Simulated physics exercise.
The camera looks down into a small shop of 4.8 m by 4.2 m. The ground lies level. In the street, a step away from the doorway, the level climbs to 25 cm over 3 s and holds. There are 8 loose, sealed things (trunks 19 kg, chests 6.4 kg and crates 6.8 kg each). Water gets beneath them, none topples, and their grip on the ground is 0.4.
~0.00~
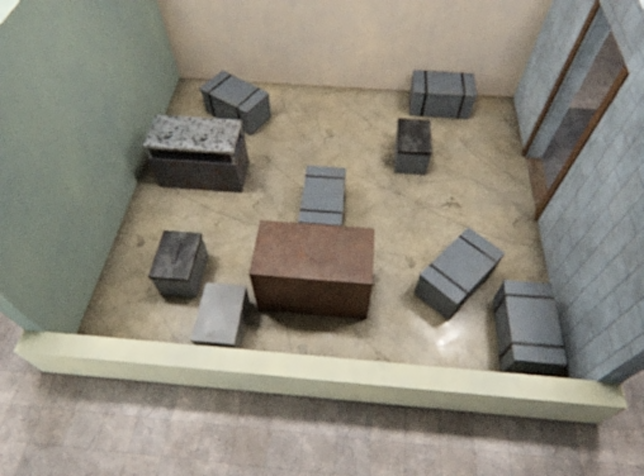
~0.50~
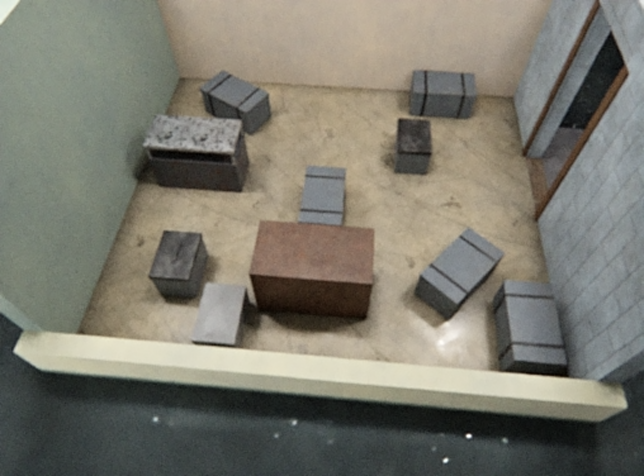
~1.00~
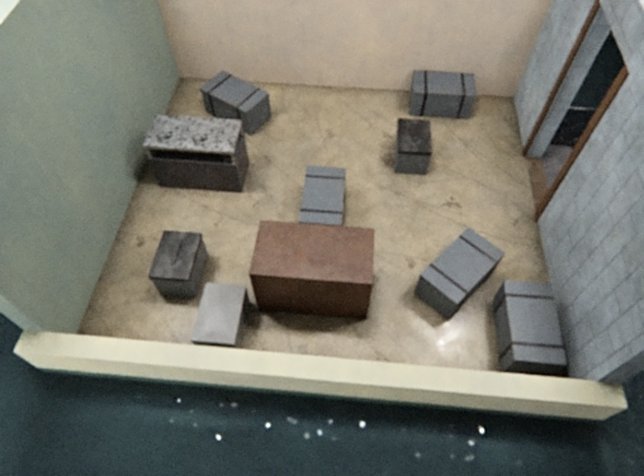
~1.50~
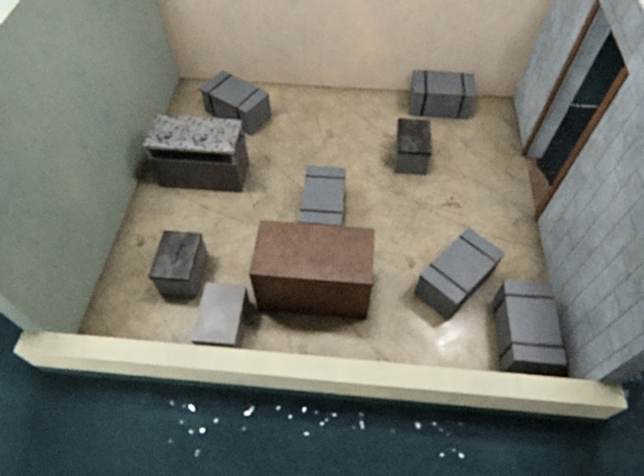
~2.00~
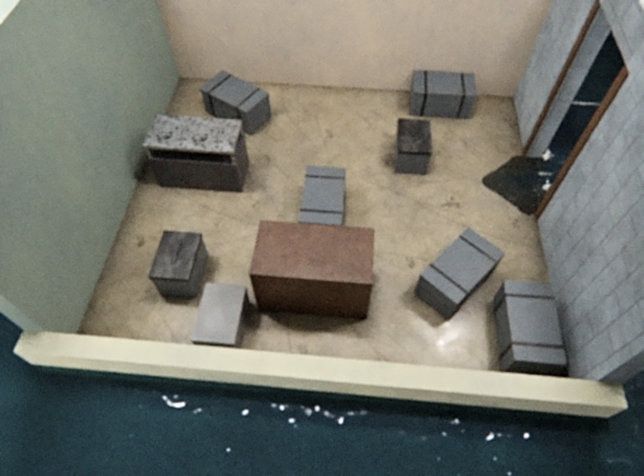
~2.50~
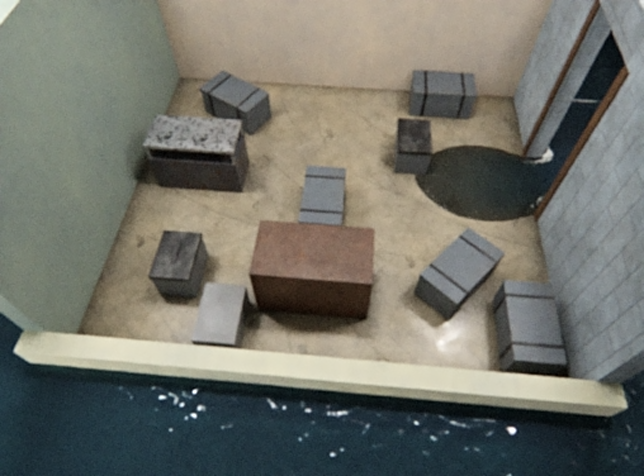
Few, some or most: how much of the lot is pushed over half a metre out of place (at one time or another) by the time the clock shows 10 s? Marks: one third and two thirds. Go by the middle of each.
Share: One to two thirds.
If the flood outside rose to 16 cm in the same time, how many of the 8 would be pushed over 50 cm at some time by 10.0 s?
Then 2.
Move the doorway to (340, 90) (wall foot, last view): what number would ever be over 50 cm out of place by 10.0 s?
Then 2.
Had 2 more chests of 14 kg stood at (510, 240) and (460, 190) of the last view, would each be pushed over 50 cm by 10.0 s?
In turn: Short of it, over.
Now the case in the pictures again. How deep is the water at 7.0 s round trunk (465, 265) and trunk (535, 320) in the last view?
About 2 and 2 cm.
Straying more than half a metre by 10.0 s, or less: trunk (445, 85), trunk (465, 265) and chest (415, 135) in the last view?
In that order: Less, under, over.
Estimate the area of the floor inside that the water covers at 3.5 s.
Some 5.0 m2.
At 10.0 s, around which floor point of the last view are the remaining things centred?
Near (297, 228).
After 3.5 s 0 of 8 are over 50 cm from their spots; 0 afloat.
After 4.5 s 1 of 8 are over 50 cm from their spots; 1 afloat.
After 7.0 s 4 of 8 are over 50 cm from their spots; 2 afloat.
After 10.0 s 3 of 8 are over 50 cm from their spots, and 4 have been at some point; 5 afloat.
